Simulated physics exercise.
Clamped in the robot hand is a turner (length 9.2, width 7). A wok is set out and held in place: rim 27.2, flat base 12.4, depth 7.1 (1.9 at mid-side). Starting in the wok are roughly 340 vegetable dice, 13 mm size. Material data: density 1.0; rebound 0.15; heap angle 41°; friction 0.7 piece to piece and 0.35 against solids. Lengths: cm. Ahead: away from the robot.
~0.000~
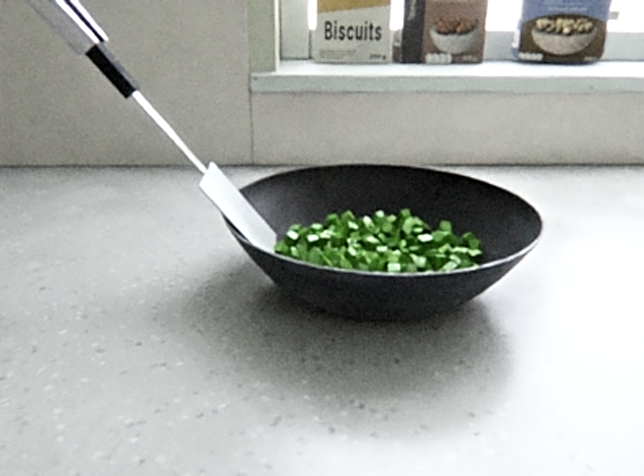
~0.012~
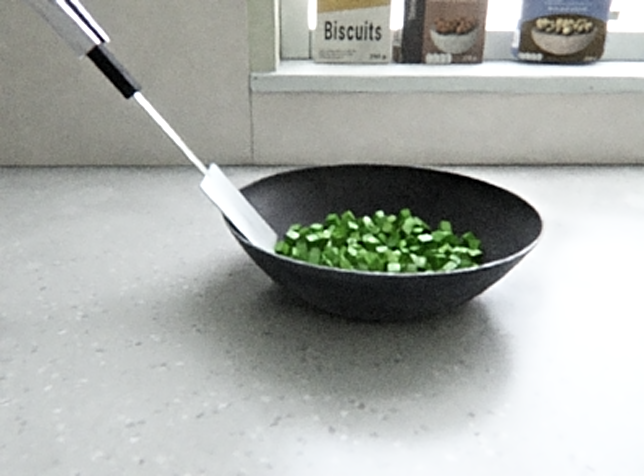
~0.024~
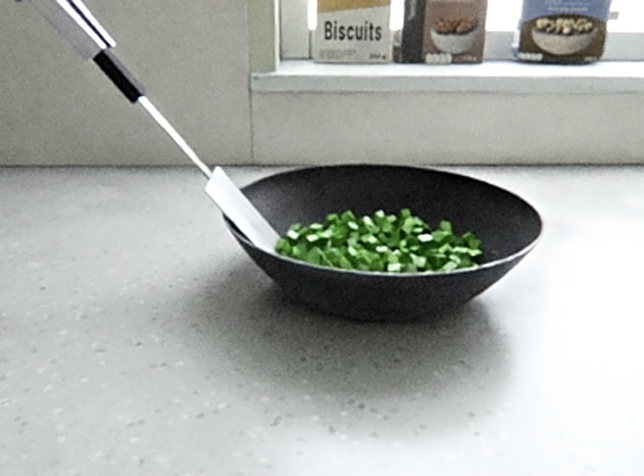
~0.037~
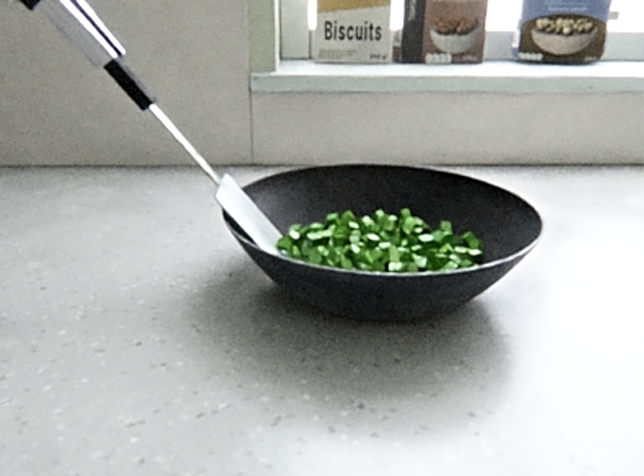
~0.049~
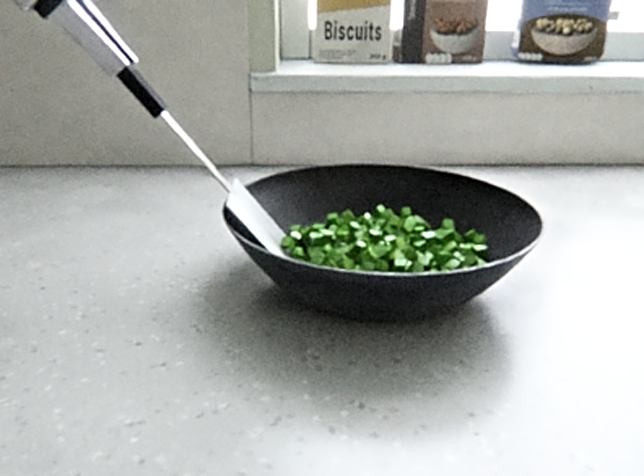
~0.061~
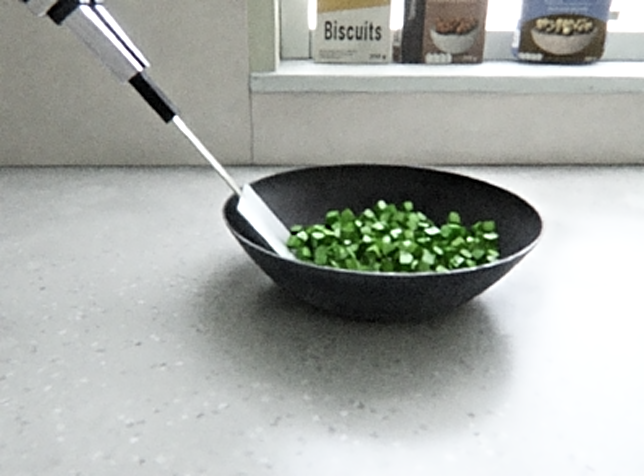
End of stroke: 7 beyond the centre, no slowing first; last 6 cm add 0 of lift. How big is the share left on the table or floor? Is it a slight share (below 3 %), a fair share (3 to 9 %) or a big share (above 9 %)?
It is a fair share.
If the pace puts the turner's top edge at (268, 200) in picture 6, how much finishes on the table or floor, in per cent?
Some 25 percent.
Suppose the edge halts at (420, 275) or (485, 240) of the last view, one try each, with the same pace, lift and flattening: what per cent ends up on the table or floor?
5 % and 40 %.
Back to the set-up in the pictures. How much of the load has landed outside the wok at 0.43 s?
I'd put it at around 6 per cent.
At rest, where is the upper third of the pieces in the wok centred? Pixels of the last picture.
Near (481, 222).
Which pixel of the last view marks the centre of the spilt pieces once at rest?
At about (562, 270) in the last picture.
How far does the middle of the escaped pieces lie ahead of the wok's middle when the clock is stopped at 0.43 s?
Roughly 18 centimetres ahead.
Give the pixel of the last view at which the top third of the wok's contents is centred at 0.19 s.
It is centred close to (479, 230).
After 0.13 s, sloping 52°, highest piece 9 above the table; 345 in the wok.
After 0.19 s, sloping 52°, highest piece 9 above the table; 343 in the wok, 2 on the blade or in flight.
After 0.43 s, sloping 52°, highest piece 8 above the table; 324 in the wok, 21 on the table or floor.
After 1.48 s, sloping 52°, highest piece 8 above the table; 324 in the wok, 21 on the table or floor.
At rest, 324 in the wok, 21 on the table or floor. That is 6 % on the table or floor.
